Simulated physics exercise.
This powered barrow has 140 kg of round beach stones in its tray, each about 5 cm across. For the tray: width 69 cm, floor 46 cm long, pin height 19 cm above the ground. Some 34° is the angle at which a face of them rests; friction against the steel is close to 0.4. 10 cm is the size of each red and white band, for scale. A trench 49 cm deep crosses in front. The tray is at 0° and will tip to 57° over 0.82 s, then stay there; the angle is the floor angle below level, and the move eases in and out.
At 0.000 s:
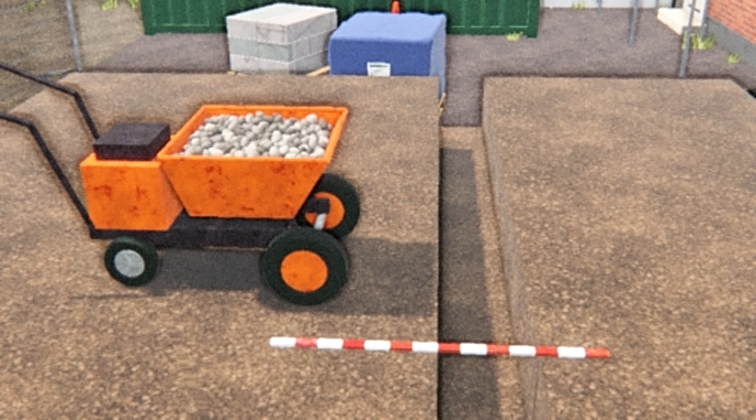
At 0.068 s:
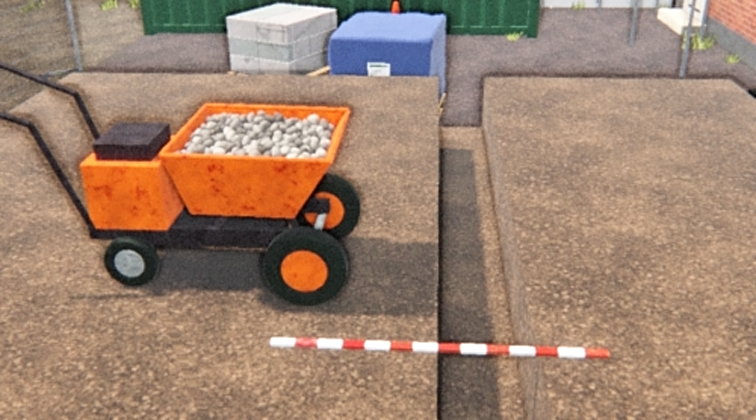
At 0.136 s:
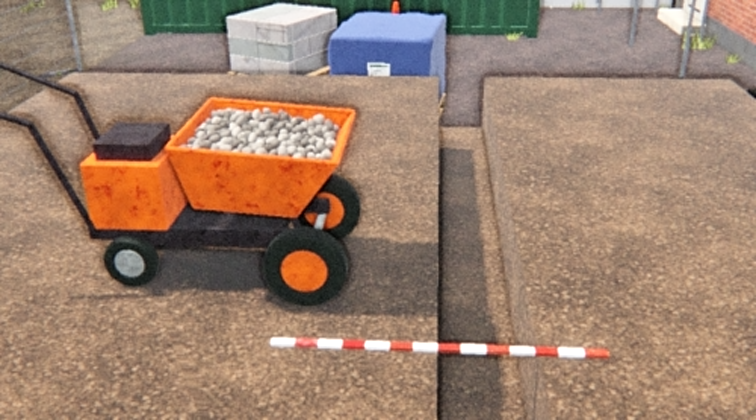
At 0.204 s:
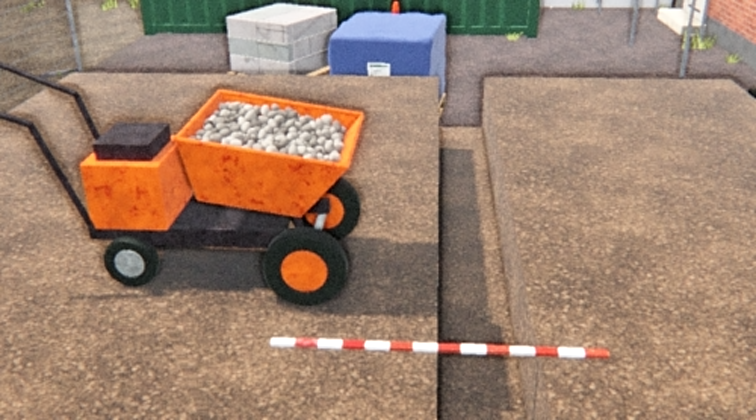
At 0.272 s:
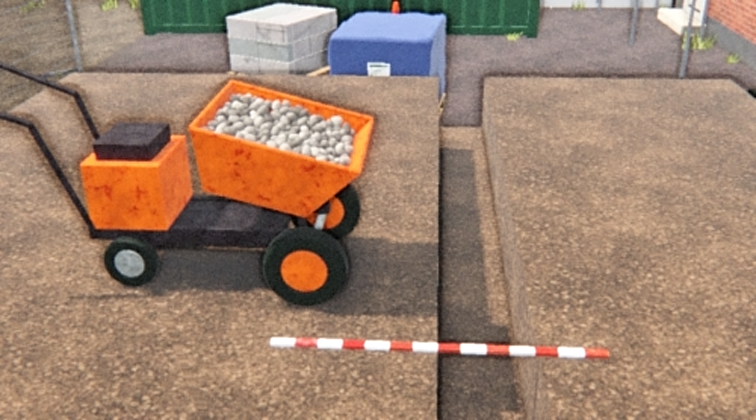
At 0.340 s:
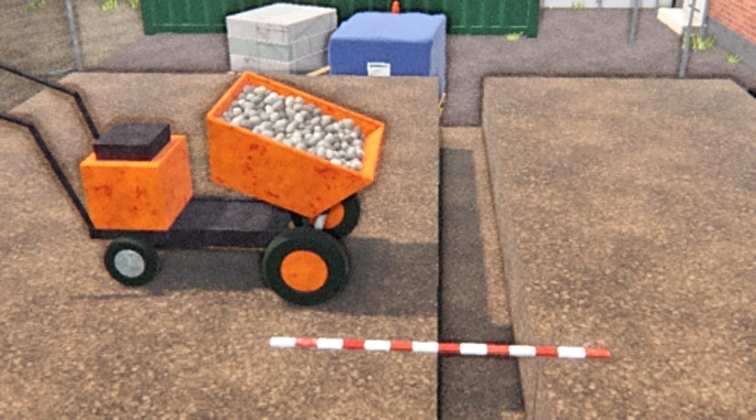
To begin with, an orange powered barrow loaded with round stones sits level beside a narrow trench, a red-and-white striped pole lying across the gap. Then its tray slowly tilts, the rear rising and the front lip dipping rightward, while the stones ride along inside and the wheels stay put.
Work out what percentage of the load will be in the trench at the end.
It comes to roughly 55 percent of the load.
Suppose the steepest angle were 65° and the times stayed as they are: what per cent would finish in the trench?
Then roughly 85 percent.
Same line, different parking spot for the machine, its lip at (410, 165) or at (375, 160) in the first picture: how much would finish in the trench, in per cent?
Roughly 20 in a hundred from the first, 40 in a hundred from the second.
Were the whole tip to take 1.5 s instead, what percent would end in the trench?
Roughly 55 per cent would.
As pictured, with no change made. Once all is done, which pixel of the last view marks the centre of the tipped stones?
Their middle lands near (483, 351).
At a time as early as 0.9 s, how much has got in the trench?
Close to 10 per cent has got there by then.
After 0.6 s the floor is at 48°; 100 % in the tray; the foremost stones are at (402, 199).
After 0.9 s the floor is at 57°; 87 % in the tray, 2 % short of the trench, 11 % in the trench; the foremost stones are at (476, 264).
After 1.3 s the floor is at 57°; 60 % in the tray, 2 % short of the trench, 37 % in the trench, 1 % past the trench; the foremost stones are at (553, 284).
After 3.2 s the floor is at 57°; 44 % in the tray, 55 % in the trench, 1 % past the trench; the foremost stones are at (592, 288).
